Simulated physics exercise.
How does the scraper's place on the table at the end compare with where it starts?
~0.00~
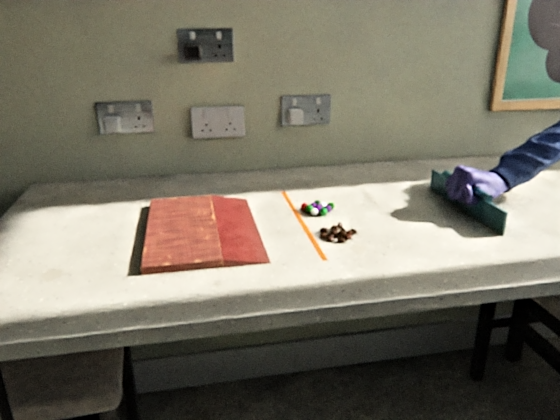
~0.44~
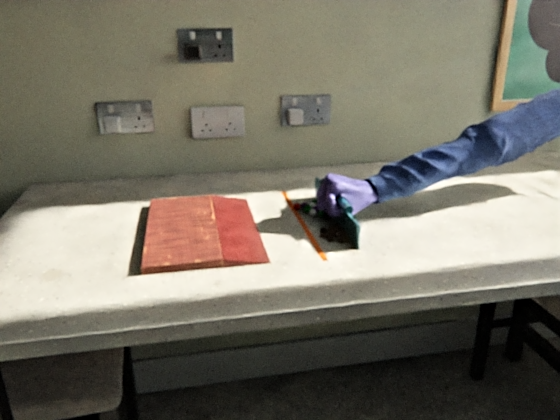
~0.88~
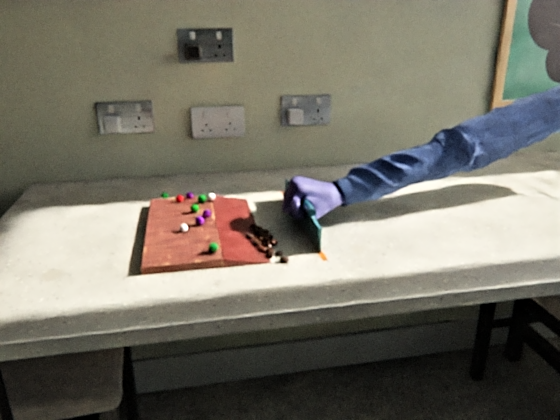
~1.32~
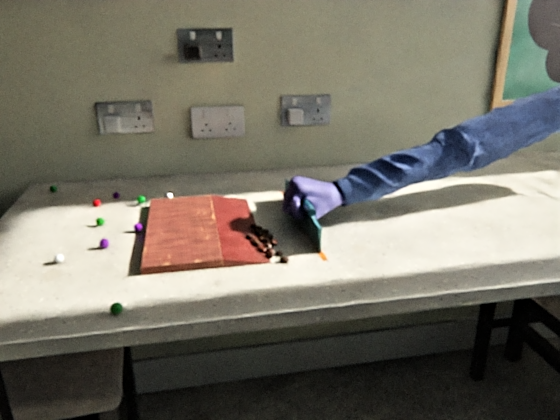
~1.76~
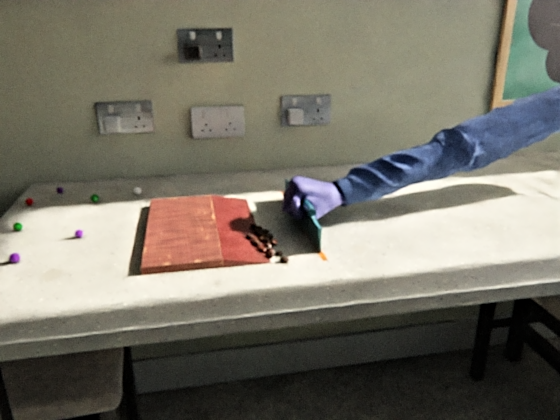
It starts toward the right end of the table, well away from the orange tape. By the end it is farther left, standing at the tape.
